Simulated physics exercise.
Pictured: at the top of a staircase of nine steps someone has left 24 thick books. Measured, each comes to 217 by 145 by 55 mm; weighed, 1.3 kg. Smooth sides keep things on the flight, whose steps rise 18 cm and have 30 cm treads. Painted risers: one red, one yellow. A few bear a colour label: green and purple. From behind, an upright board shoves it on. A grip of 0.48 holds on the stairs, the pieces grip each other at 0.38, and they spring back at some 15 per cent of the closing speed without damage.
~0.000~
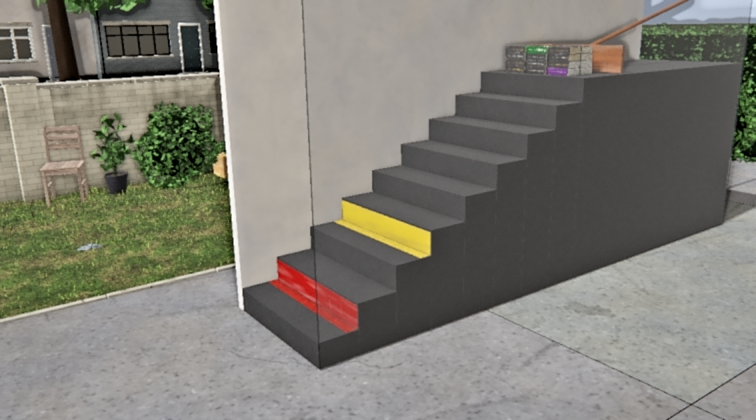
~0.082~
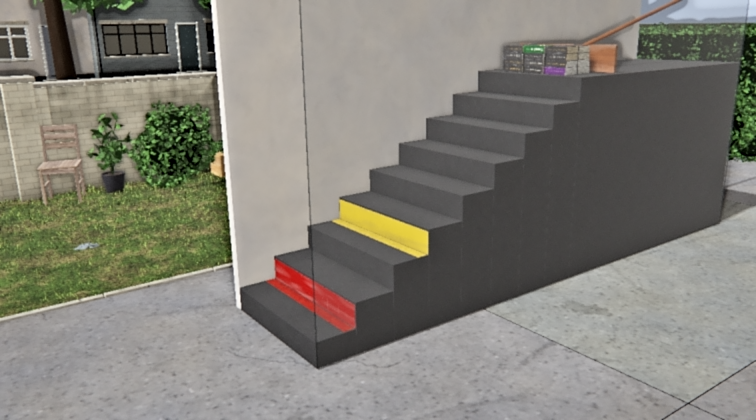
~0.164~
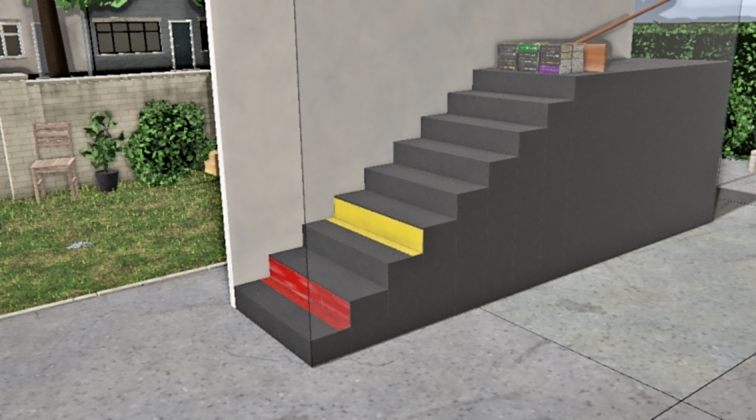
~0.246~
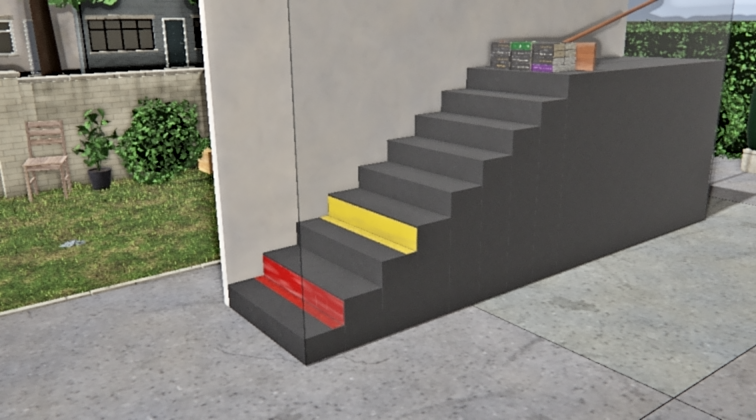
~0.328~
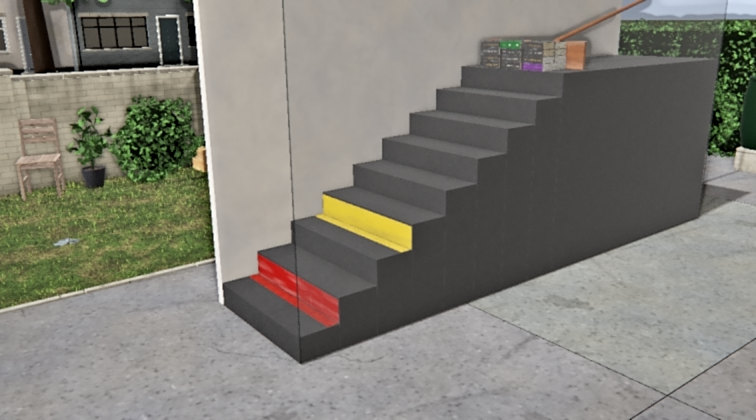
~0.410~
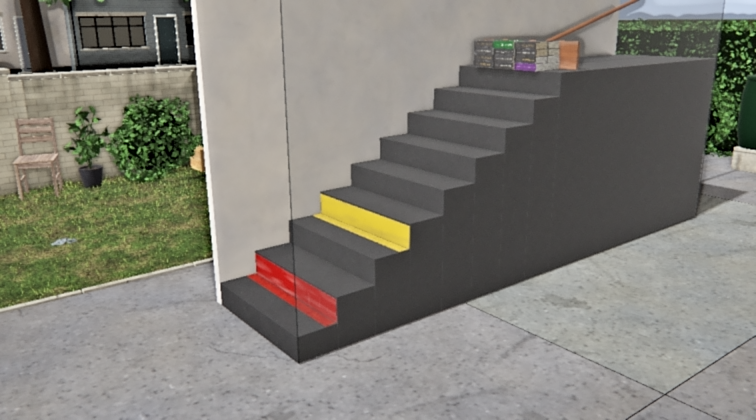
The footage shows dark stairs with one red and one yellow riser beside a garden, as the view shifts slightly. At the top, an orange-brown board with a slanted handle nudges a low stack of items slightly left.
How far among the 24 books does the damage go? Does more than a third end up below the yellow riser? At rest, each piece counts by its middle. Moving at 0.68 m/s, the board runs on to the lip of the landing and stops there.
It will remain short of a third.
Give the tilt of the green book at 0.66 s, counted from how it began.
Tilt: Approx. 25°.
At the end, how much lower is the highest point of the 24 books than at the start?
Roughly 21 centimetres.
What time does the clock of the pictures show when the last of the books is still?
Rest time: Around 5.0 s.
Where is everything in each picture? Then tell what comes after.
In the first frame (places mark the middle of the side facing us; the camera pans a little), board (623, 51) 53 cm from the edge; yellow riser, near end, (416, 253); red riser, near end, (344, 326); green book (536, 50); purple book (557, 72); nothing disturbed.
In the second frame, board (617, 51) 47 cm from the edge; purple book (554, 71).
In the third frame, board (606, 50) 42 cm from the edge; purple book (548, 70).
In the fourth frame, board (595, 49) 36 cm from the edge; green book (521, 46) shifted 12 mm; purple book (541, 68) shifted 7 mm; 24 disturbed, none below the yellow riser.
In the fifth frame, board (585, 47) 30 cm from the edge; green book (510, 45) shifted 8 cm; purple book (532, 67) shifted 6 cm; 24 disturbed, none below the yellow riser.
In the sixth frame, board (579, 47) 25 cm from the edge; yellow riser, near end, (395, 247); red riser, near end, (322, 320); green book (503, 45) shifted 13 cm; purple book (525, 67) shifted 12 cm; 24 disturbed, none below the yellow riser.
After 0.66 s, none of the 24 books below the yellow riser, 24 disturbed; green book leaning 27°, 8 cm lower; purple book leaning 20°, 9 cm lower.
After 1.30 s, none of the 24 books below the yellow riser, 24 disturbed; green book upside down; purple book 18 cm lower.
At rest (5.0 s), 2 of the 24 books below the yellow riser; green book 1.06 m lower; purple book 18 cm lower. That is 8 per cent. As the last picture would show them, middles, green book near (374, 206), purple book near (514, 91).
